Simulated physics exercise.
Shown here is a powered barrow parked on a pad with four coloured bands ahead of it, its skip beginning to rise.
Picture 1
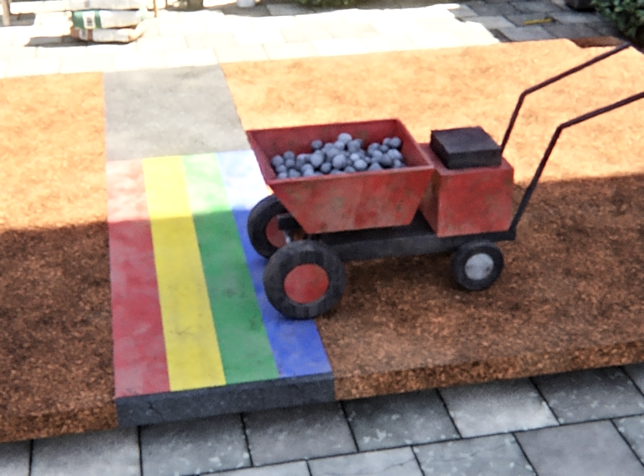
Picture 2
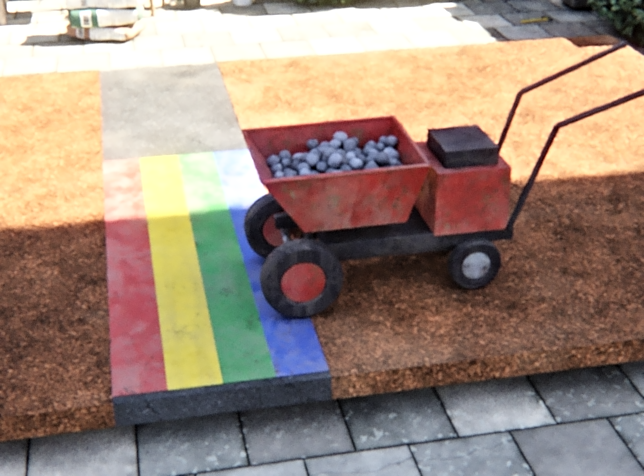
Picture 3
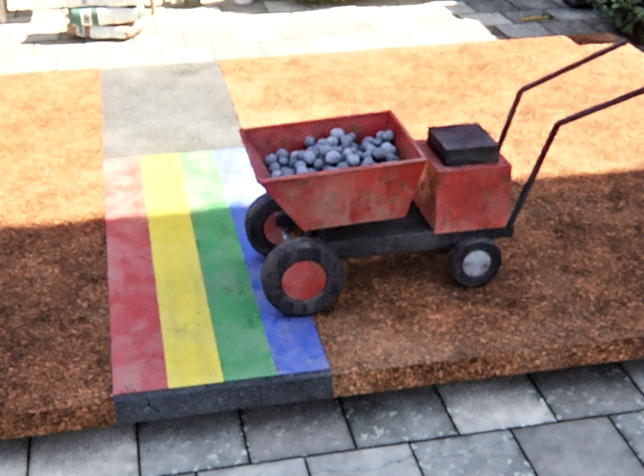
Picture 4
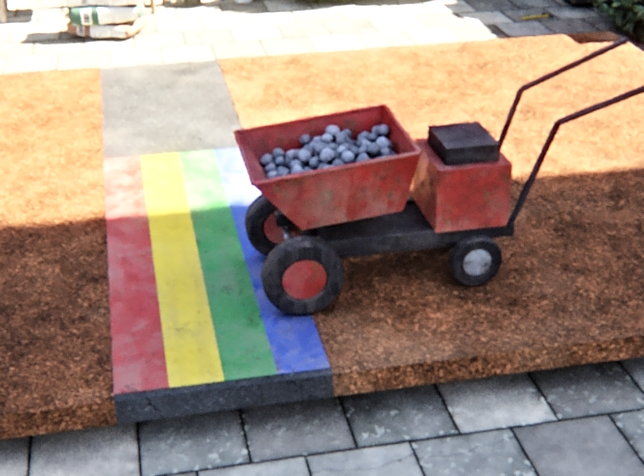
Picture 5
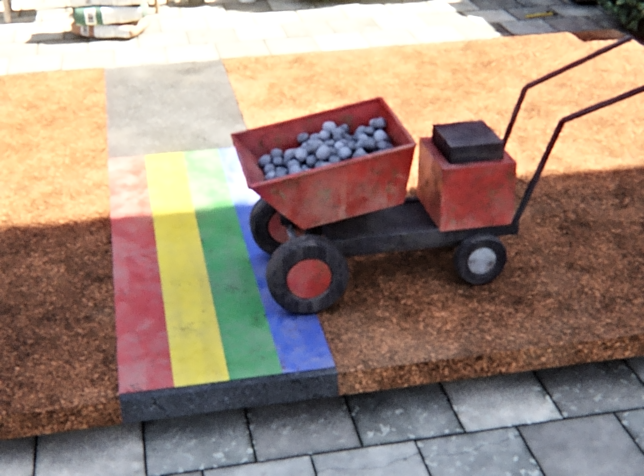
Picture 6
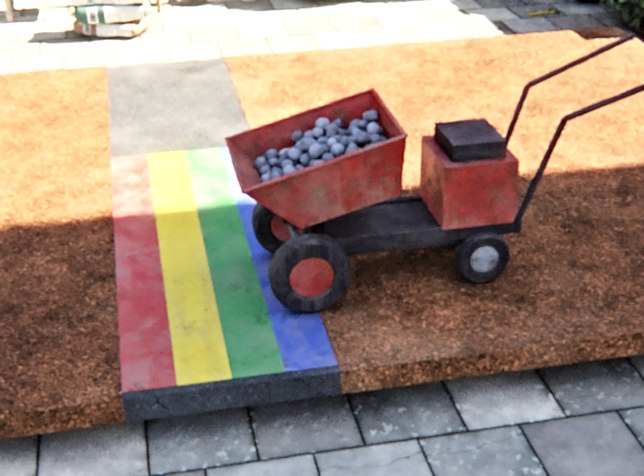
Red skip of a small barrow, loaded with grey round cobbles, gradually tilting forward to the left beside four coloured bands.
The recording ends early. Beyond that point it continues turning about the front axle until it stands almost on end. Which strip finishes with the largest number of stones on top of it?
The red strip.
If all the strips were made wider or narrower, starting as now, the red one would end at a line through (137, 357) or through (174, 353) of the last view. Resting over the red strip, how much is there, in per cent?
In turn, 40 and 20 in a hundred.
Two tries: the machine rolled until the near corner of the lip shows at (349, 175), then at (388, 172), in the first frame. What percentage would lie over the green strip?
First position: Some 40 percent; second position: Some 30 percent.
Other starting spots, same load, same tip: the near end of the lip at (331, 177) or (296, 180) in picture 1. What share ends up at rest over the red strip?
About 10 per cent, then about 20 per cent.
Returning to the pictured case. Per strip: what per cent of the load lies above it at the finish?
Blue strip about 0 per cent, green strip about 0 per cent, yellow strip about 20 per cent, red strip about 40 per cent.
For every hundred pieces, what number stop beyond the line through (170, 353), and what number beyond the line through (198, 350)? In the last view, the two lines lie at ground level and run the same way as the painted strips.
I'd say about 50 and about 70 in a hundred.
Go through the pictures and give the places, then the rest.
The first frame shows lip of the skip (267, 183), level; top of the load (354, 159), round cobbles; blue strip (295, 340); green strip (244, 346); yellow strip (193, 351); red strip (140, 358).
The second frame shows lip of the skip (262, 182), level; top of the load (350, 158).
The third frame shows lip of the skip (259, 182), tipped barely; top of the load (347, 154).
The fourth frame shows lip of the skip (253, 184), tipped a little; top of the load (354, 154).
The fifth frame shows lip of the skip (250, 187), tipped a little; top of the load (351, 150).
The sixth frame shows lip of the skip (243, 192), tipped clearly; top of the load (363, 141); blue strip (300, 334); green strip (250, 340); yellow strip (199, 346); red strip (146, 352).
Just after the last frame, skip tipped steeply; every one in the skip.
A moment on, skip tipped right over; the larger part in the skip; about a tenth over the yellow strip; about a tenth over the red strip.
Further on, skip tipped right over; roughly a third in the skip; roughly a quarter over the yellow strip; roughly a third over the red strip; about a tenth off the paint.
When it is over, skip tipped right over; roughly a quarter in the skip; not one over the blue strip; just a few over the green strip; roughly a quarter over the yellow strip; roughly a third over the red strip; about a tenth off the paint.
